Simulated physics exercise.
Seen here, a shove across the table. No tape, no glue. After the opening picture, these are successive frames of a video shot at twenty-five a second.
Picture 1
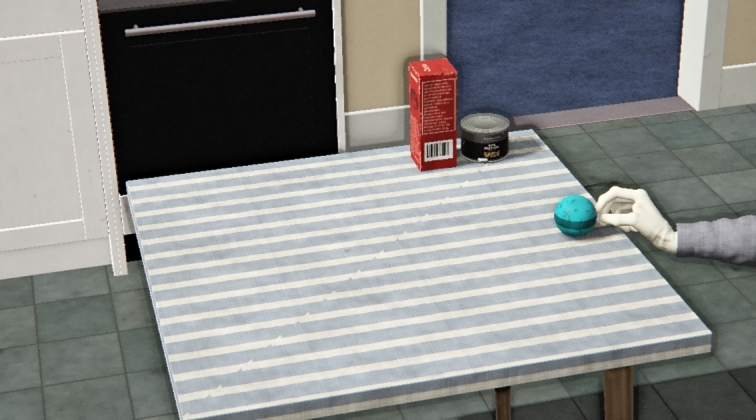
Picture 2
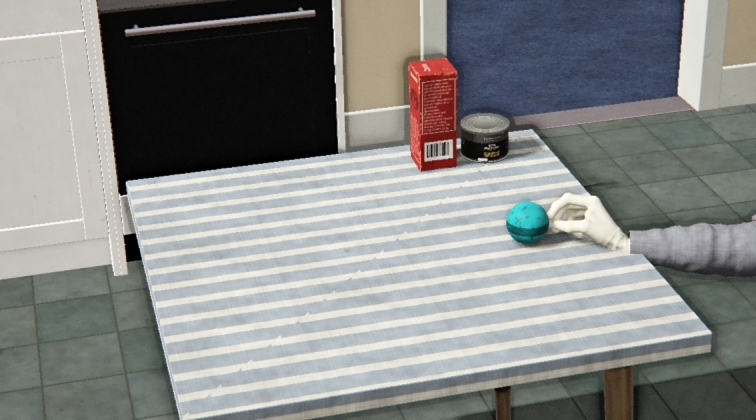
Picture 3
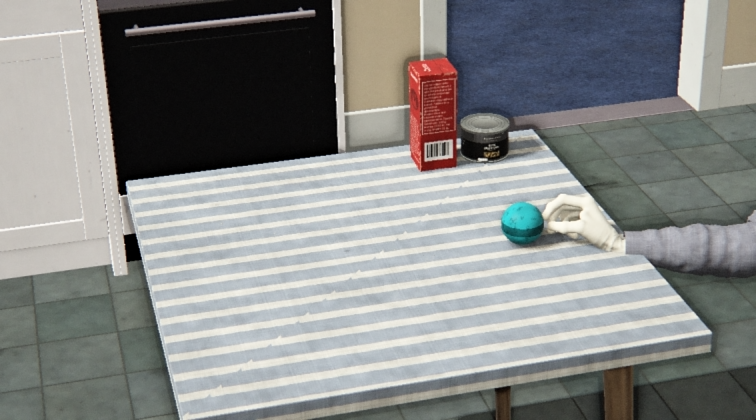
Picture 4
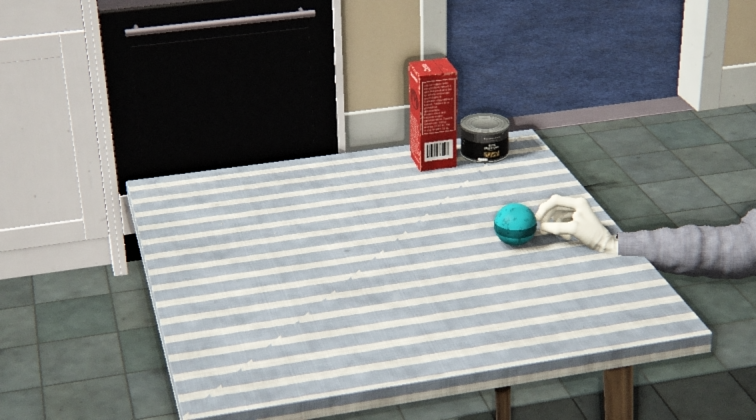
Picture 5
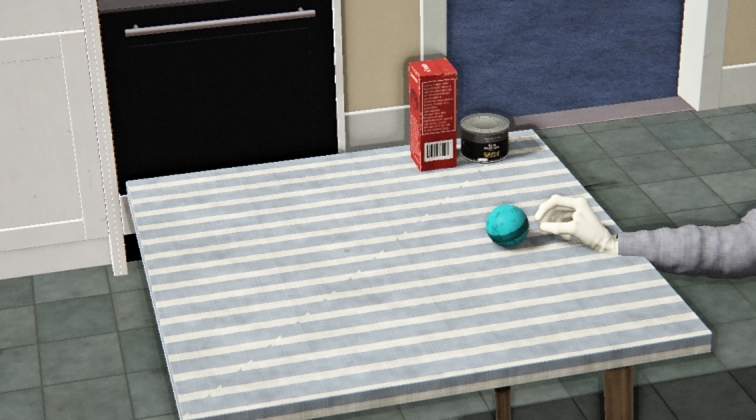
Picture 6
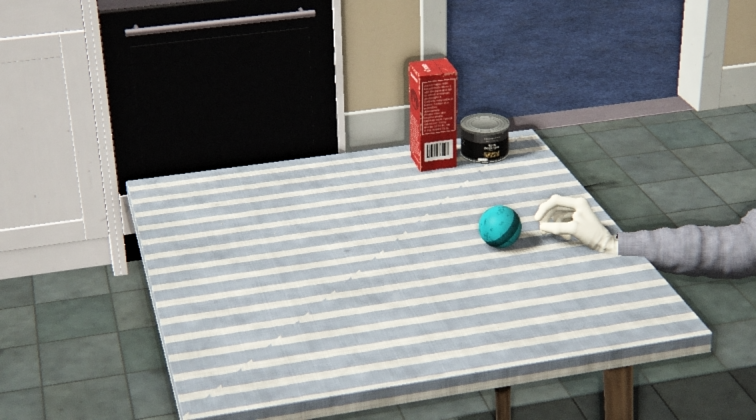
In a kitchen with dark green floor tiles, a table is seen from above at an angle by a camera that stays still. A red box and a black round tub stand at the back of its blue-and-white striped top, with a turquoise ball near the right edge. A pale hand in a grey sleeve pushes the ball left, then stays back as it rolls slightly farther left.
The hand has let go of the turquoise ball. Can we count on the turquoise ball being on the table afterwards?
The turquoise ball stays on the table.
Then, 0.10 s later than the last frame, turquoise ball moved about its own width near (484, 229).
Then, 0.20 s later than the last frame, turquoise ball moved about its own width near (472, 231).
Then, 0.30 s later than the last frame, turquoise ball moved about its own width near (463, 232).
Then, 0.40 s later than the last frame, turquoise ball moved about its own width near (458, 233).
When it is over, moved from the start, turquoise ball. End places, in pixels of the last picture, turquoise ball near (457, 233).
